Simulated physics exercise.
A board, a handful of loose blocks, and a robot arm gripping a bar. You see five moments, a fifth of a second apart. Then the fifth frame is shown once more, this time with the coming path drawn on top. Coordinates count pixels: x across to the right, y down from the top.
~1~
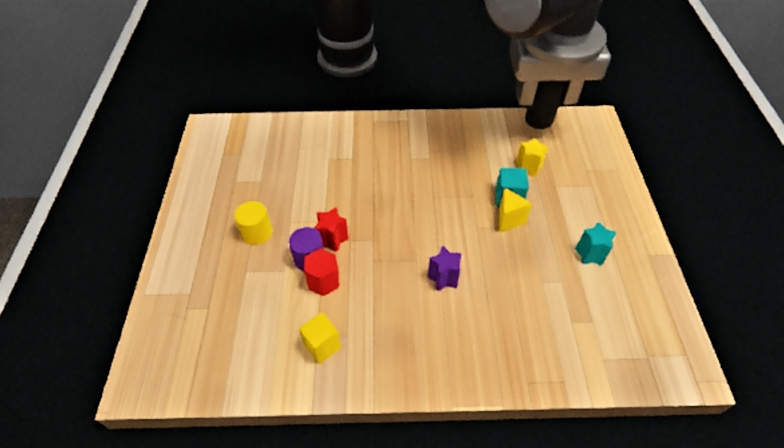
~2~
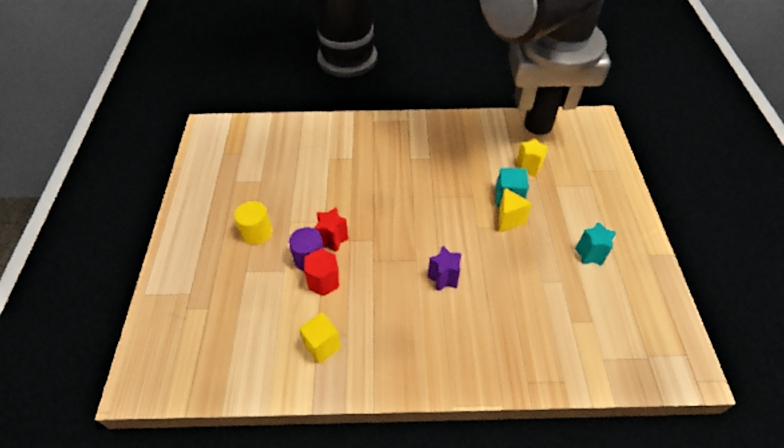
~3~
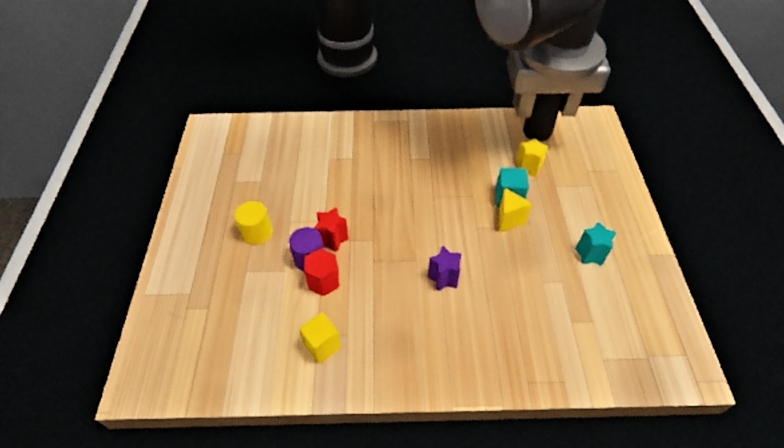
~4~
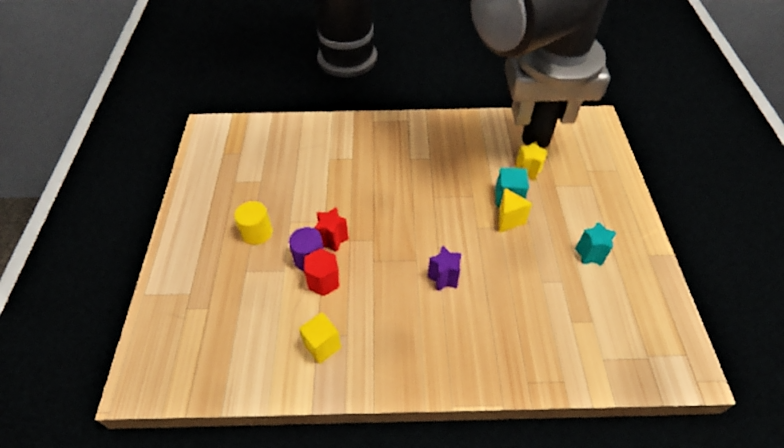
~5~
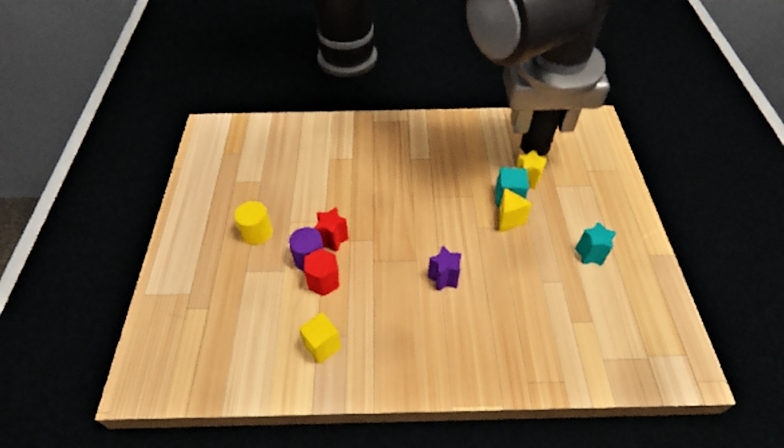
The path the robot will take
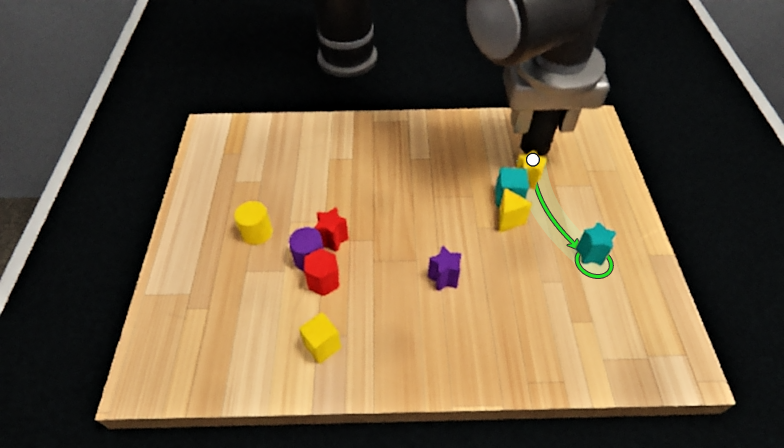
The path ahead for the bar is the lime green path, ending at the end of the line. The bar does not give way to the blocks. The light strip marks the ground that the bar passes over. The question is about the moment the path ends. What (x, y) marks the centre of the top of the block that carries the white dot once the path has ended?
Roughly at (550, 225).
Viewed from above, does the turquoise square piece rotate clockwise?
Yes, that is what happens.
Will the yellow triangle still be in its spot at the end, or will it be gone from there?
Here's my answer: The yellow triangle gets displaced.
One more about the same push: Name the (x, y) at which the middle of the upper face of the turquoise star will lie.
In the picture, it is at (632, 261).
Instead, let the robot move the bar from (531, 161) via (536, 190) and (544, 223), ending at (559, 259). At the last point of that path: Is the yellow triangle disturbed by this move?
That block is going to get moved.
Path on the board, from (531, 161) by way of (539, 193) and (560, 228) to (594, 262); the dot is on the yellow star.
The first path, step by step. One third of the way, bar at (543, 181); yellow triangle at (499, 212), turned 20° clockwise; turquoise square piece at (517, 198), turned 65° clockwise; yellow star at (543, 196).
Two thirds of the way, bar at (565, 217); yellow triangle at (494, 215), turned 25° clockwise; turquoise square piece at (517, 203), turned 85° clockwise; yellow star at (548, 223), turned 70° clockwise.
At the end, bar at (601, 250); yellow triangle at (494, 215), turned 25° clockwise; turquoise square piece at (517, 203), turned 85° clockwise; yellow star at (550, 225), turned 95° clockwise; turquoise star at (632, 261), turned 15° anticlockwise.
